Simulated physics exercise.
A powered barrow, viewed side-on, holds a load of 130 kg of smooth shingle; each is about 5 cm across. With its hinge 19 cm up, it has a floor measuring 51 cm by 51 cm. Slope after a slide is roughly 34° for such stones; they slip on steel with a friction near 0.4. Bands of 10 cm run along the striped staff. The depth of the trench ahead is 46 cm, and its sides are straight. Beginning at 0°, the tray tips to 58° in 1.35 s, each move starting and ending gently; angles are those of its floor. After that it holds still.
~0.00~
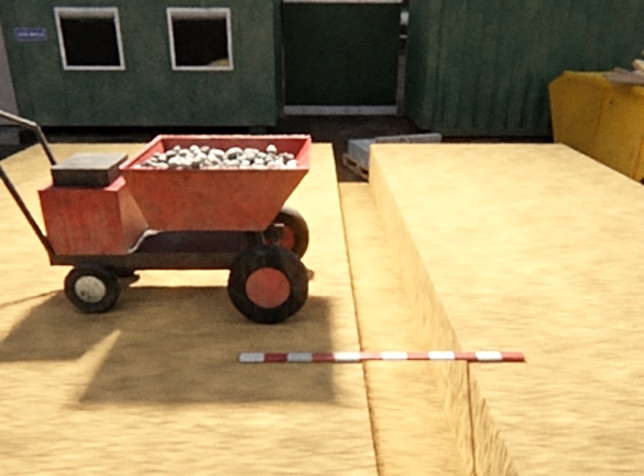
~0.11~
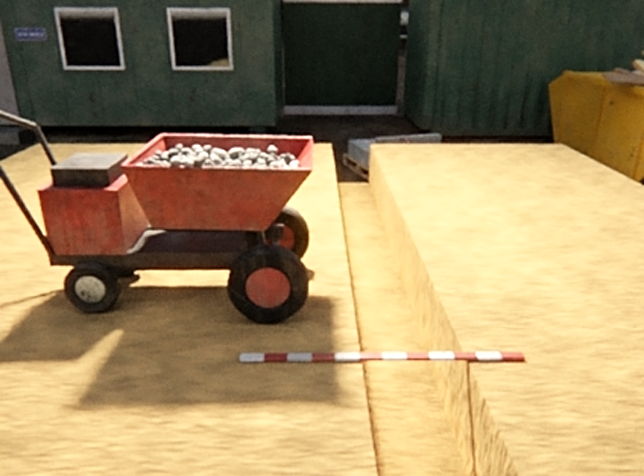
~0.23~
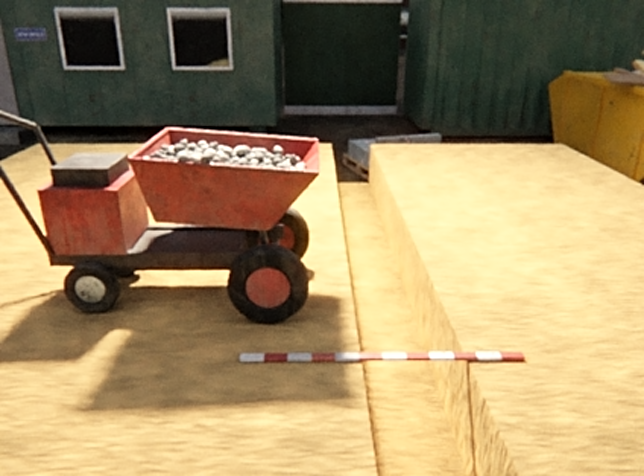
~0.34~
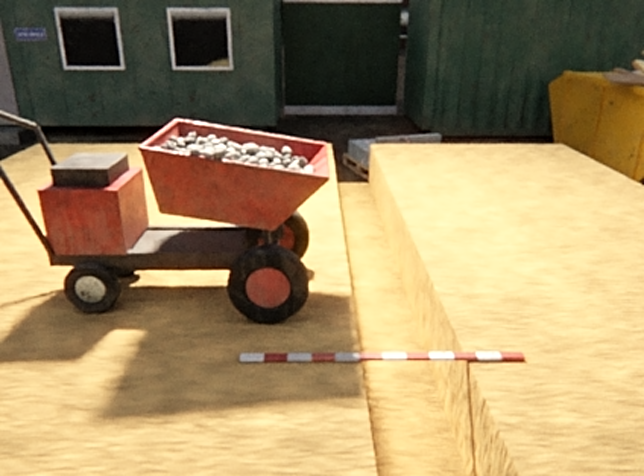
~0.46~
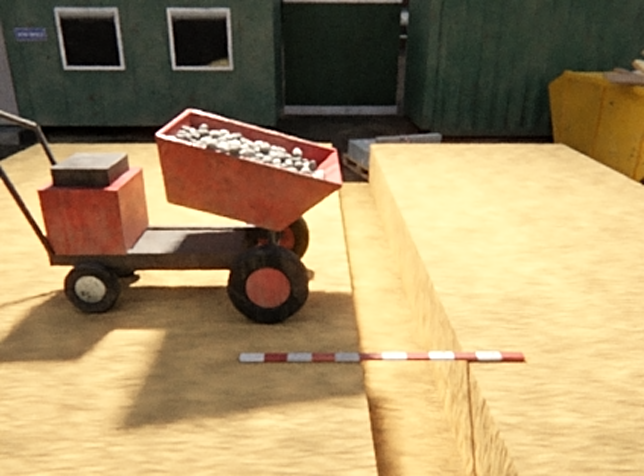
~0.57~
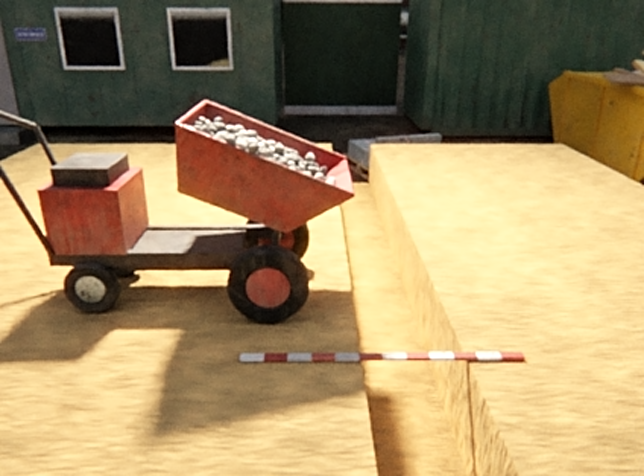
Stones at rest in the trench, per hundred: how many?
Approx. 58 %.
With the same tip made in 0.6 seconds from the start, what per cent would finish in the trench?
I'd put it at roughly 40 per cent.
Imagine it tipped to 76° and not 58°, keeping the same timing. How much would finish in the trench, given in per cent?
In that case around 80 percent.
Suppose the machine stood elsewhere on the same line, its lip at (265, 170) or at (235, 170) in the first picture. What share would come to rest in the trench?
That gives roughly 70 per cent and roughly 60 per cent.
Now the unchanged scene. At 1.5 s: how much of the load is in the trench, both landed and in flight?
By that moment, roughly 20 per cent of the load.
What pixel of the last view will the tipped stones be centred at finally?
(406, 356).
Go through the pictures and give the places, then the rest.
In the first picture, the tray is at 0°, its lip at (309, 170); the top of the load is at (203, 155).
In the second picture, the tray is at 1°, its lip at (312, 171); the top of the load is at (197, 153); the stones move at 0.2 m/s on average.
In the third picture, lip at (319, 174), floor tilted 4°, highest stones at (203, 149); the stones move at 0.3 m/s on average.
In the fourth picture, lip at (329, 179), floor tilted 9°, highest stones at (198, 143); the stones move at 0.4 m/s on average.
In the fifth picture, the tray is at 15°, its lip at (342, 186); the top of the load is at (202, 135); the stones move at 0.5 m/s on average.
In the sixth picture, the tray is at 22°, its lip at (355, 196); the top of the load is at (210, 126); the stones move at 0.6 m/s on average.
After 1.0 s the floor is at 49°; 100 % in the tray; the foremost stones are at (380, 218).
After 1.5 s the floor is at 58°; 80 % in the tray, 18 % in the trench, 2 % past the trench; the foremost stones are at (454, 289).
After 1.8 s the floor is at 58°; 57 % in the tray, 33 % in the trench, 10 % past the trench; the foremost stones are at (514, 283).
After 3.8 s the floor is at 58°; 31 % in the tray, 58 % in the trench, 11 % past the trench; the foremost stones are at (554, 274).
